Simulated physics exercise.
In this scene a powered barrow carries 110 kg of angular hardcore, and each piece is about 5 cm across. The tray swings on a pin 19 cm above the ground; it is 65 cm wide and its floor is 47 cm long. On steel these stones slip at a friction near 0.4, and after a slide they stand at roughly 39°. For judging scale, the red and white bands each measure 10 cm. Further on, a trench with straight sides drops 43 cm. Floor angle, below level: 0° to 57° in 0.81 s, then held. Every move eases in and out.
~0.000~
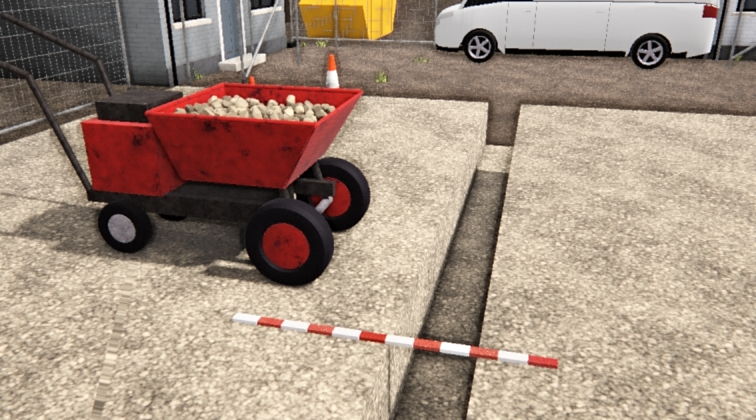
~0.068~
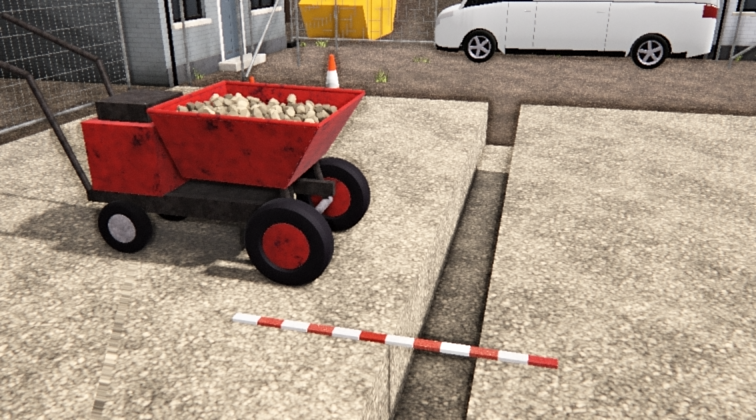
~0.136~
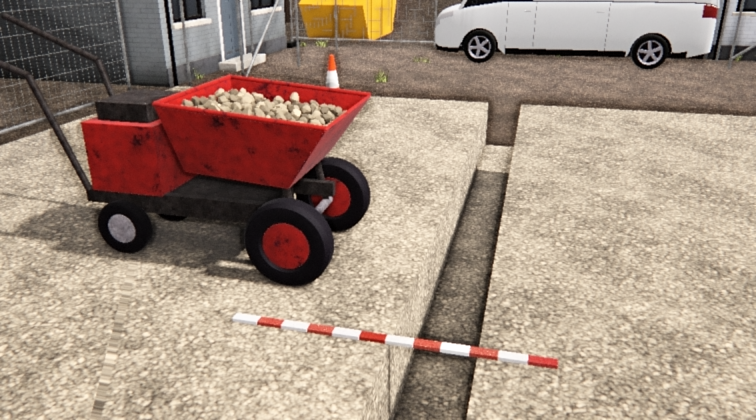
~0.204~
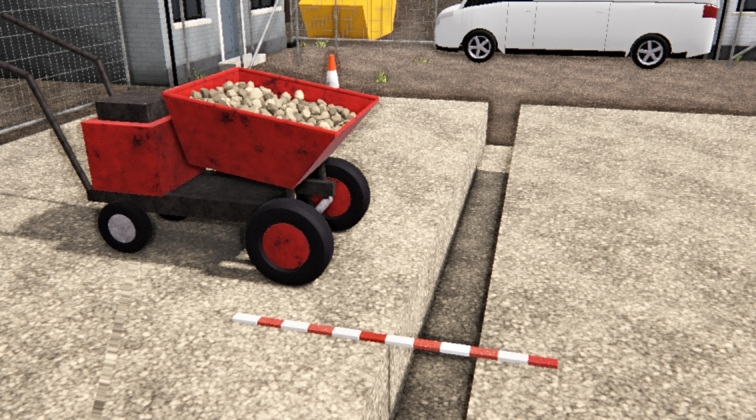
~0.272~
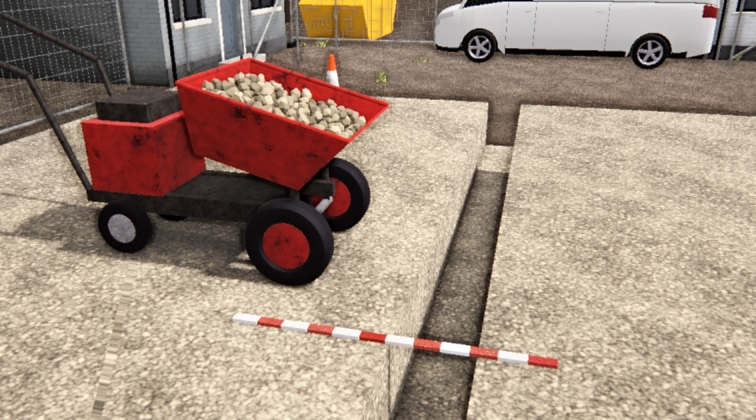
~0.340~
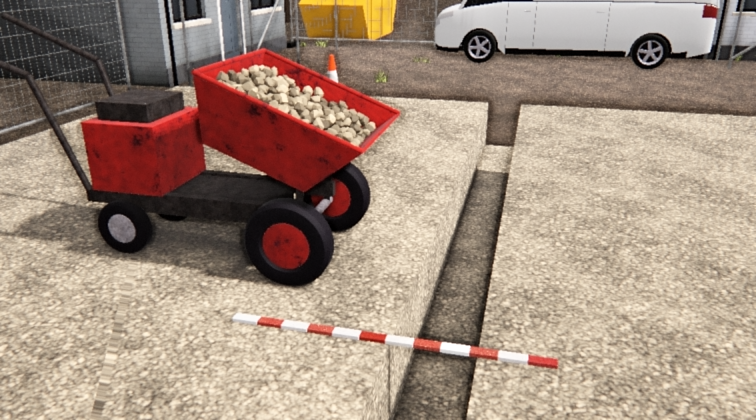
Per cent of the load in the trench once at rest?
About 15 %.
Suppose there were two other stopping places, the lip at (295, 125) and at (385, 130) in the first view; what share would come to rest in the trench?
I'd expect some 20 per cent, then some 0.
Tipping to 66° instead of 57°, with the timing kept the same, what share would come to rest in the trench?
Then roughly 40 percent.
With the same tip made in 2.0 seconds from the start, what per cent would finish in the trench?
In that case, around 10%.
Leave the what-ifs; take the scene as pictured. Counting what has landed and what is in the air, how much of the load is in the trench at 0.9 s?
Close to 5 per cent at that time.
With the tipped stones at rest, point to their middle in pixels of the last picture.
(466, 349).
After 0.6 s the floor is at 48°; 100 % in the tray; the foremost stones are at (387, 181).
After 0.9 s the floor is at 57°; 97 % in the tray, 3 % in the trench; the foremost stones are at (460, 268).
After 1.3 s the floor is at 57°; 84 % in the tray, 13 % in the trench, 3 % past the trench; the foremost stones are at (550, 276).
After 3.2 s the floor is at 57°; 82 % in the tray, 15 % in the trench, 3 % past the trench; the foremost stones are at (579, 279).
